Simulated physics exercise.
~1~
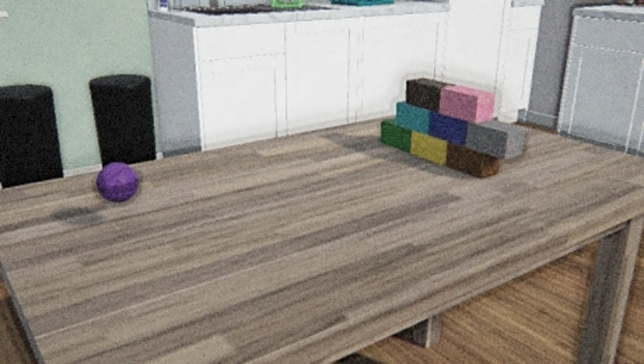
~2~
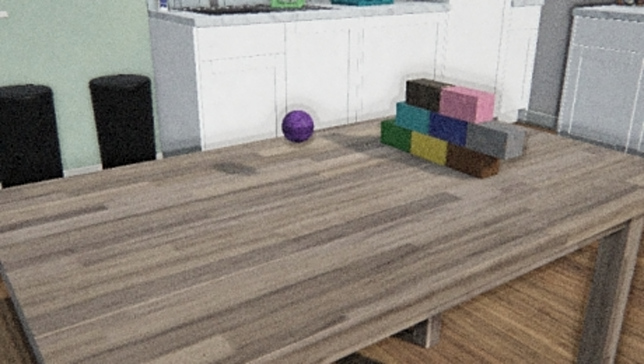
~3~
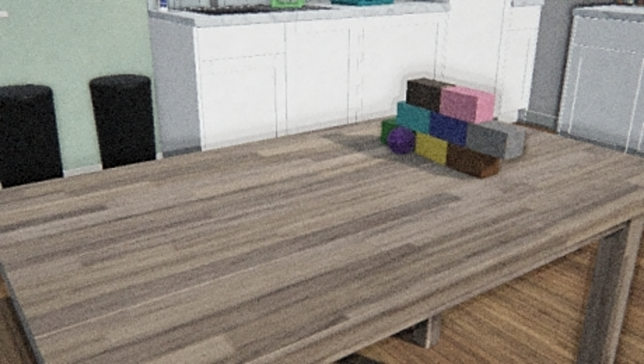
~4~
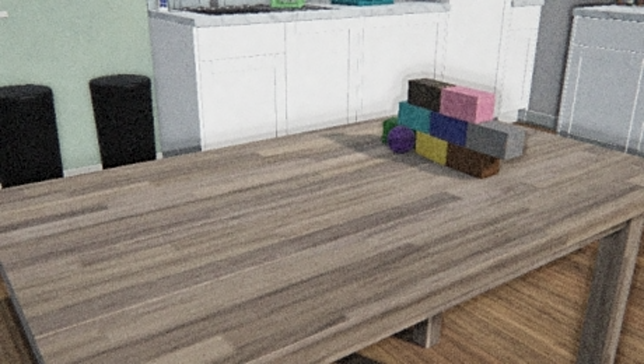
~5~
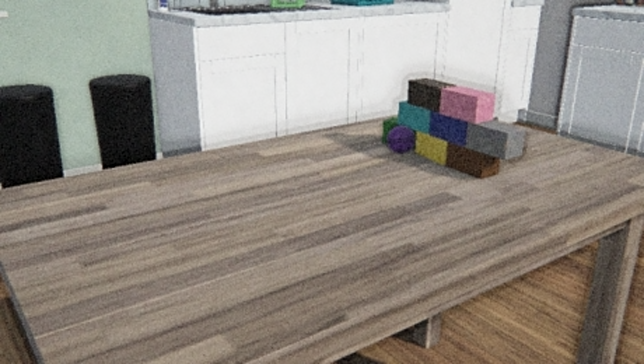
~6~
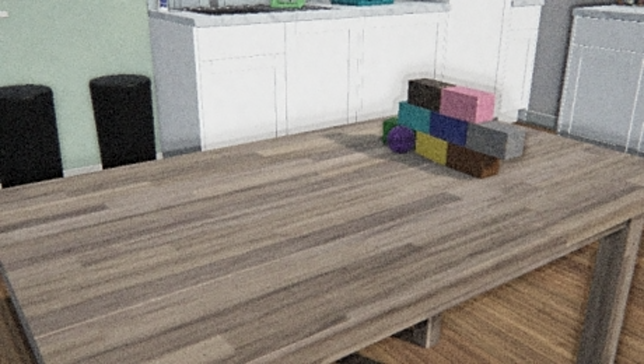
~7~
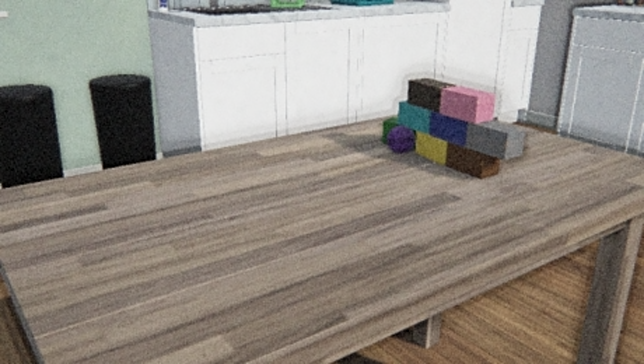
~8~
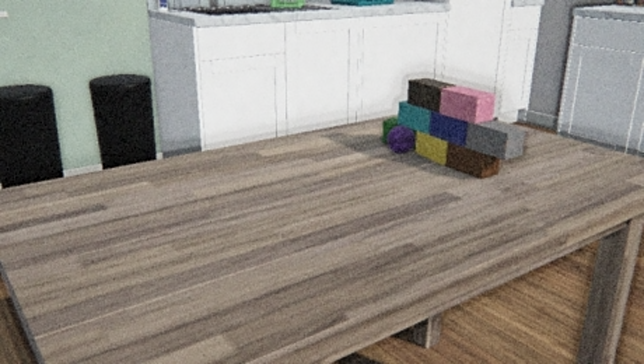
On a wooden kitchen table, a purple ball flying right, hitting a stack of coloured blocks and resting against the still-standing pile.
